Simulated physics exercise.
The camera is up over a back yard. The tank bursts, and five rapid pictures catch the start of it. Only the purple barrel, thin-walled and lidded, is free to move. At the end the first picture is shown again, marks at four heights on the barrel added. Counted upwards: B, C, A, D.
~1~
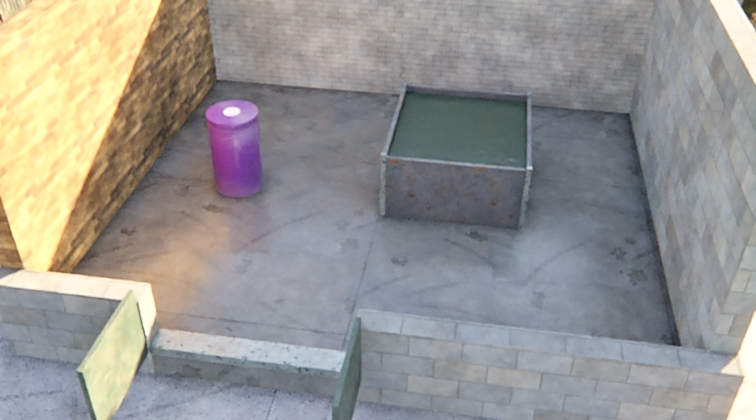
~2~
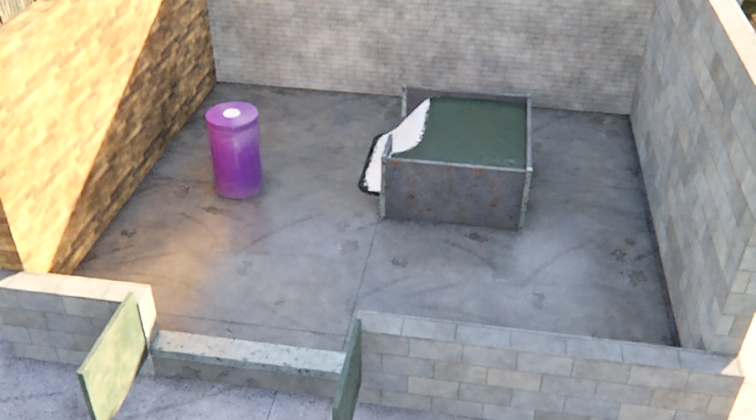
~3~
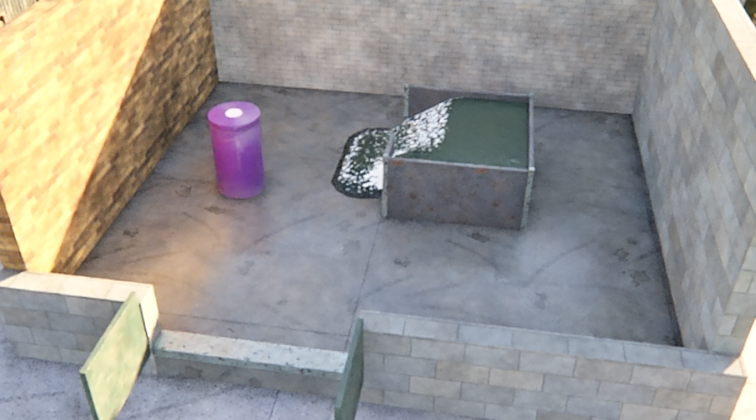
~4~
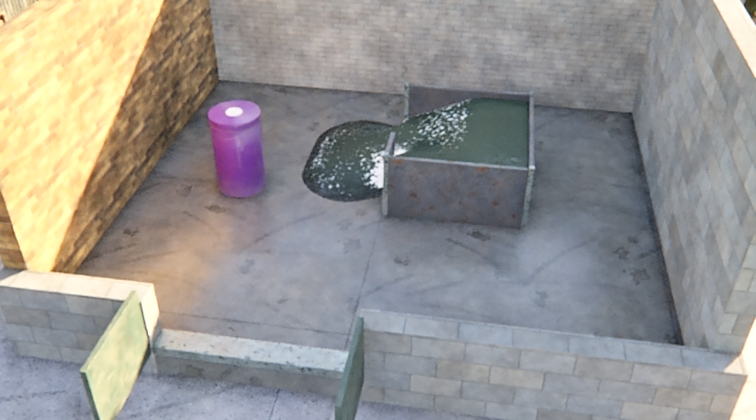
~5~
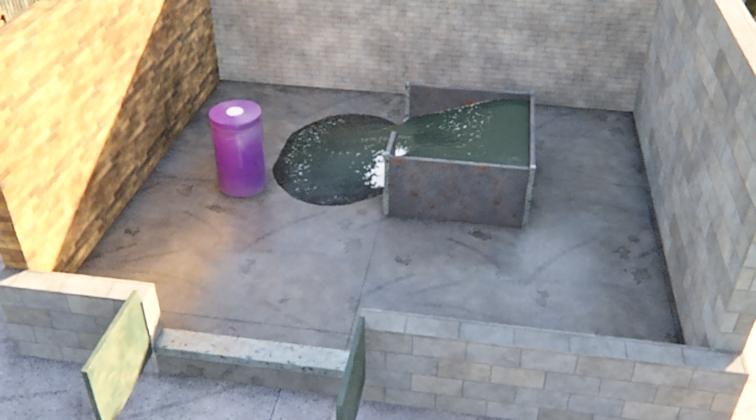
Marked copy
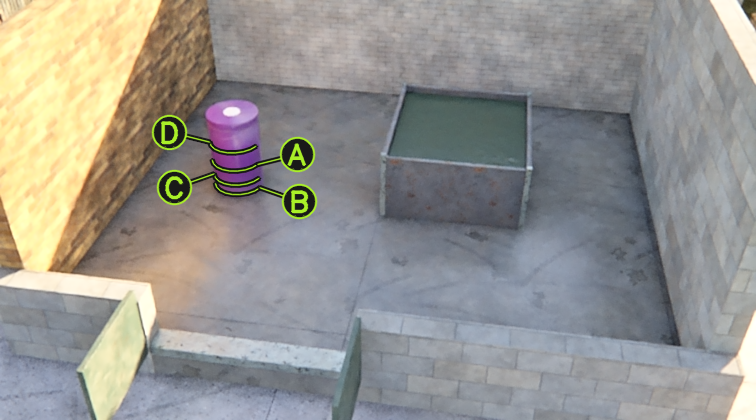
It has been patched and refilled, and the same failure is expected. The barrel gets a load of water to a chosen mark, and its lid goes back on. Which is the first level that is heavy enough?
That is line A.
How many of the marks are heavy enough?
Two of the four.
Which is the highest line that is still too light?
That is line C.
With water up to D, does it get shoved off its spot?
No, that is safe.
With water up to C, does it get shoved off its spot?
Yes.
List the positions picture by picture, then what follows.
The first picture shows lid of the purple barrel at (232, 112); tank full, its middle at (461, 130); open gate at (253, 300).
In the second picture, 2 % of the ground under water, its edge towards the barrel at (369, 180).
In the third picture, 4 % of the ground under water, its edge towards the barrel at (343, 186).
In the fourth picture, 6 % of the ground under water, its edge towards the barrel at (309, 172).
The fifth picture shows lid of the purple barrel at (235, 112); 9 % of the ground under water, its edge towards the barrel at (286, 178).
In lime, A at (229, 170); B at (232, 194); C at (231, 185); D at (227, 152); from the bottom up B, C, A, D.
With A, it does not move.
With B, it is pushed about 5 times its own width away.
With C, it is pushed about its own width away.
With D, it does not move.
